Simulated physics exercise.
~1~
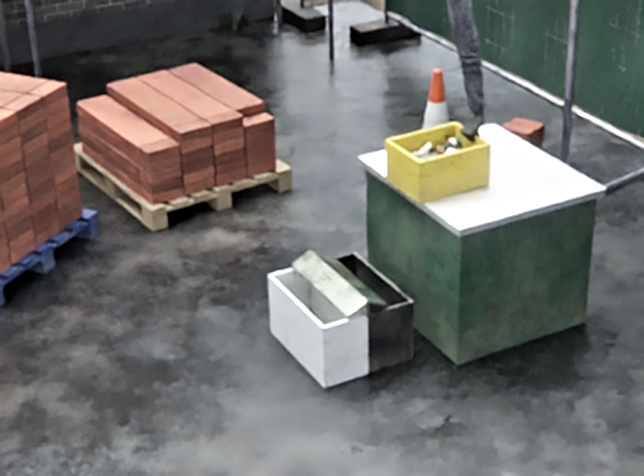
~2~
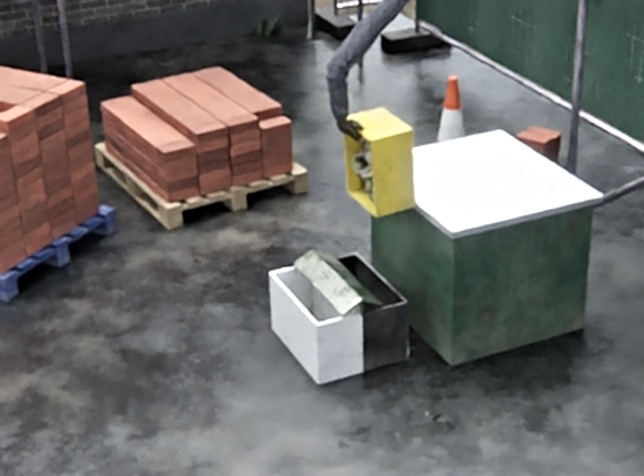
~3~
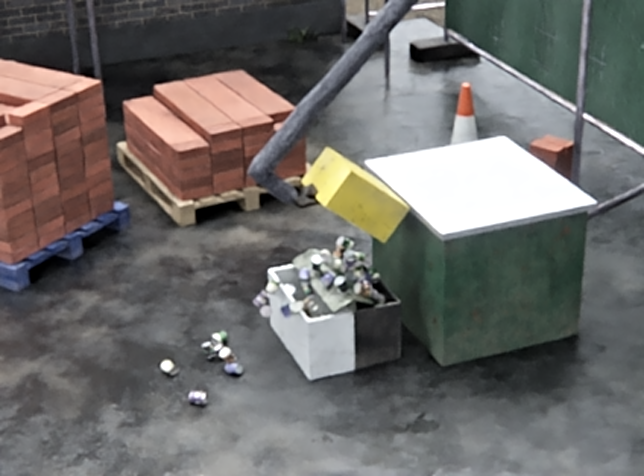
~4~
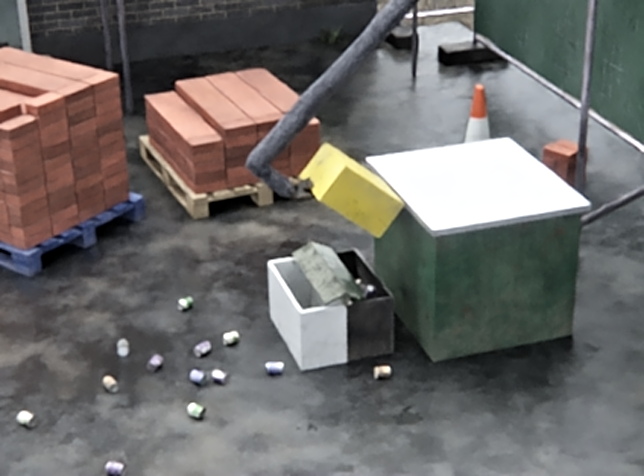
A dark jointed arm reaches in from the top of a wet, dark yard, seen from above, and holds a yellow crate of small tins on a white-topped green bench. Stacked red bricks on pallets stand at left, an orange and white cone behind the bench, and a white trough and black bin below, with a greenish ridge between them. The arm swings the crate left off the bench and tips it past upright. Tins pour over the ridge, and some bounce left onto the ground. Finally the crate hangs tilted and still, with tins scattered mostly left of the containers.
